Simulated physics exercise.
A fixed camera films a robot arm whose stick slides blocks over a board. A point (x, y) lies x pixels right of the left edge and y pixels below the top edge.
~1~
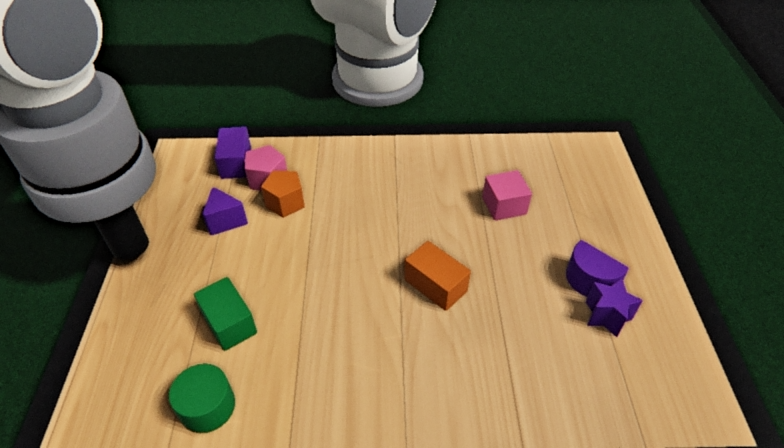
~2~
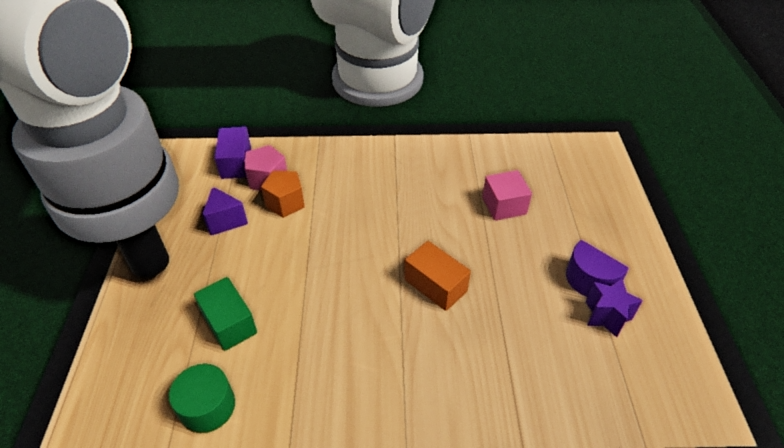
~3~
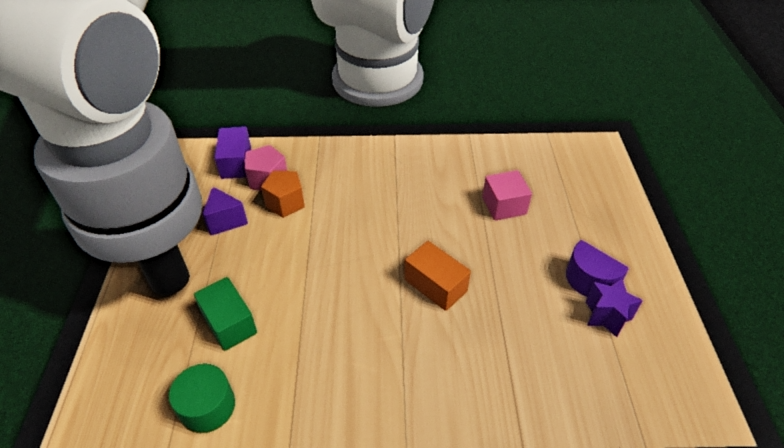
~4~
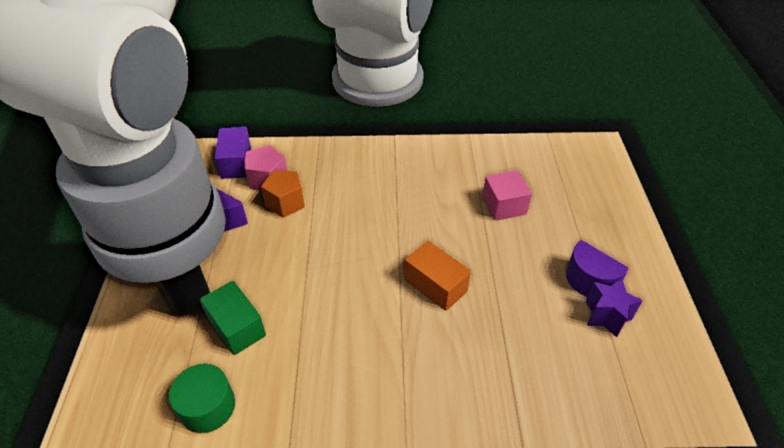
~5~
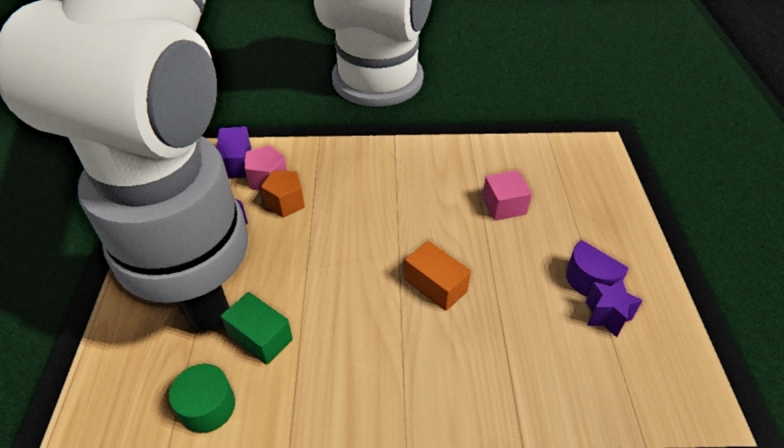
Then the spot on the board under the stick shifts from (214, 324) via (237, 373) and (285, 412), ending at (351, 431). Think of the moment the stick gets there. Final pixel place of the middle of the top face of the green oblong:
The middle of its upper face will lie at (285, 333).
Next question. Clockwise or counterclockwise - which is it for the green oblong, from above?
It goes round opposite to clock hands.
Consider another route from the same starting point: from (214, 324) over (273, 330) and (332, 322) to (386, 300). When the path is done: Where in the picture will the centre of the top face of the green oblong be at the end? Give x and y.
Close to (346, 343).
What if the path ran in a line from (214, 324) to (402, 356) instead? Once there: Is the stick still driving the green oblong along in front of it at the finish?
Short answer: Yes.
What follows on the original path. One third of the way, stick (233, 364); green disc (198, 398); green oblong (279, 332), turned 65° anticlockwise.
Two thirds of the way, stick (282, 403); green disc (197, 403); green oblong (285, 333), turned 80° anticlockwise.
At the end, stick (350, 422); green disc (197, 403); green oblong (285, 333), turned 80° anticlockwise.
